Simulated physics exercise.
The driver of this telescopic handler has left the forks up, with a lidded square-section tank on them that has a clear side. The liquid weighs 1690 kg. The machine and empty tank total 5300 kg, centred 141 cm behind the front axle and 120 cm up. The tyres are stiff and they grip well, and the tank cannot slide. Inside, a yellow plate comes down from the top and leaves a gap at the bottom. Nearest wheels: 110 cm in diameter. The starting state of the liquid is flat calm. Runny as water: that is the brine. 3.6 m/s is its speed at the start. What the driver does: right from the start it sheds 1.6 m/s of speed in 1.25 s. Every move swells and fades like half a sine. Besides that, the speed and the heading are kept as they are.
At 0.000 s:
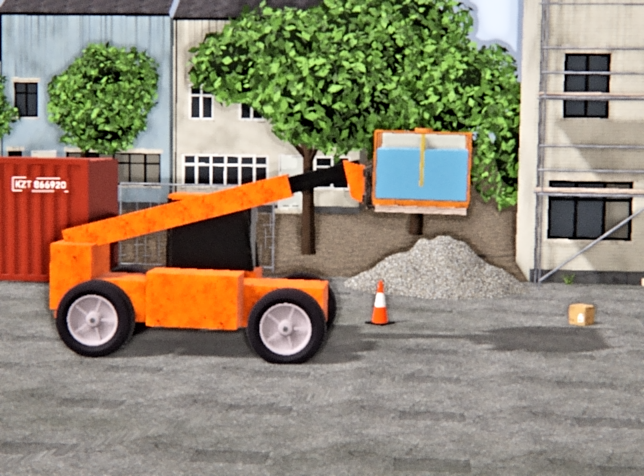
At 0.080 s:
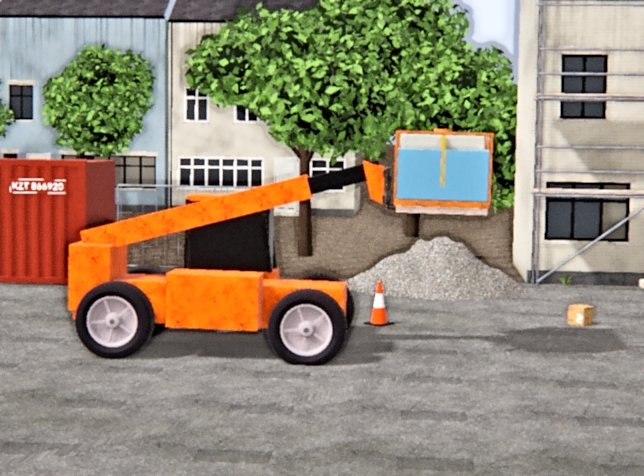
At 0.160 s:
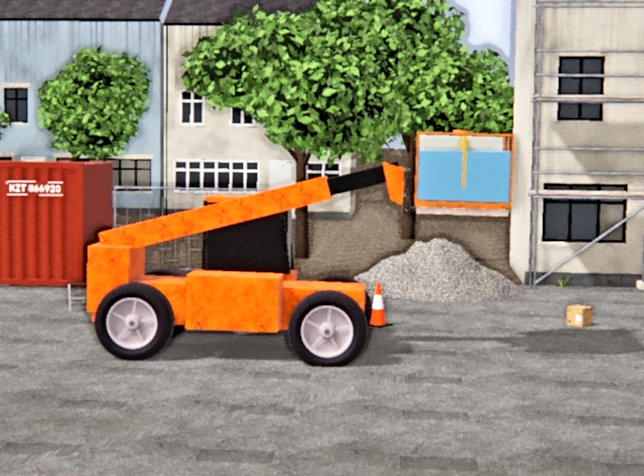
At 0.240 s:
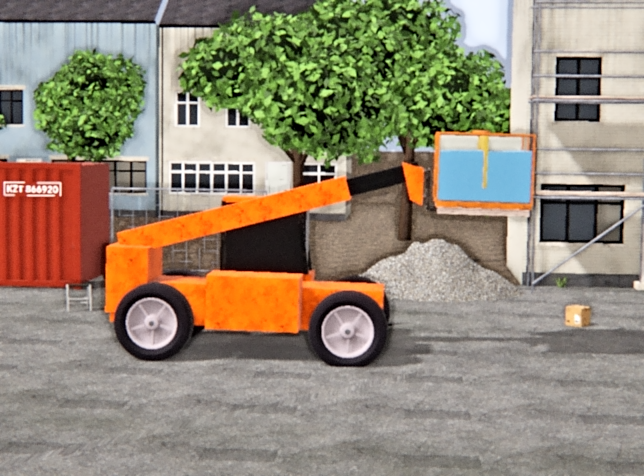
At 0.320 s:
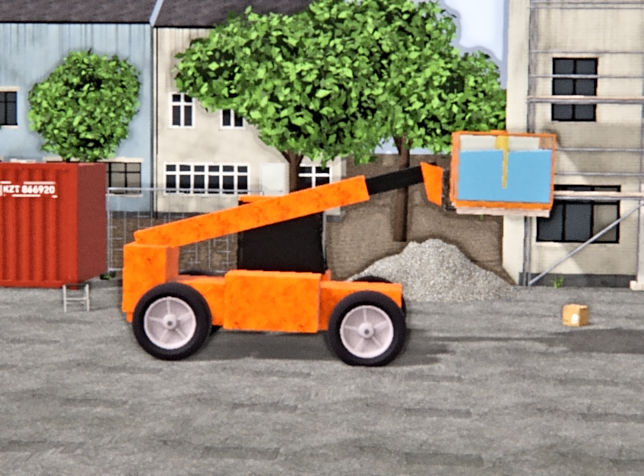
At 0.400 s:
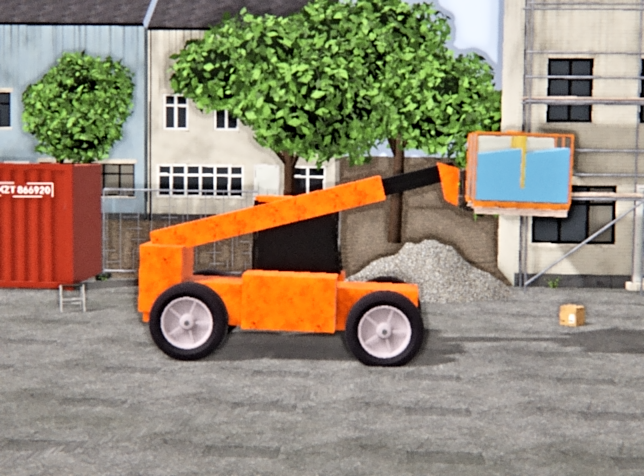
An orange telescopic handler rolls steadily to the right across a paved yard, its boom raised toward a clear-sided tank of blue liquid. It passes in front of an orange and white cone, hiding it, while the liquid surface, level at first, shifts slightly as the tank moves before the scaffolded building.
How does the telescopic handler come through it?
It remains firmly grounded.
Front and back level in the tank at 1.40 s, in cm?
Front 74 cm, back 58 cm.
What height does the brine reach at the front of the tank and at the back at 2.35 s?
I'd put it at about 58 cm in front and about 74 cm behind.
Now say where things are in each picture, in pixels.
In the first frame, it reaches (455, 152) at the front; it reaches (390, 151) at the back; it rides level; the front is on the right; a wheel hub at (91, 321).
In the second frame, it reaches (477, 153) at the front; it reaches (411, 151) at the back; it rides level.
In the third frame, it reaches (498, 154) at the front; it reaches (432, 152) at the back; it rides level.
In the fourth frame, it reaches (519, 154) at the front; it reaches (453, 153) at the back; it rides level.
In the fifth frame, it reaches (539, 153) at the front; it reaches (473, 153) at the back; it rides level.
In the sixth frame, it reaches (557, 152) at the front; it reaches (491, 154) at the back; it rides level; a wheel hub at (186, 324).
Then, 0.65 s in, the lean is 1° nose down, wheels down; the liquid stands 56 cm at the back and 76 cm at the front.
Then, 1.40 s in, the lean is 0°, wheels down; the liquid stands 58 cm at the back and 74 cm at the front.
Then, 2.35 s in, the lean is 0°, wheels down; the liquid stands 73 cm at the back and 57 cm at the front.
Then, 4.24 s in, no wheel has left the ground; at worst the lighter axle bore 6 per cent of the weight.
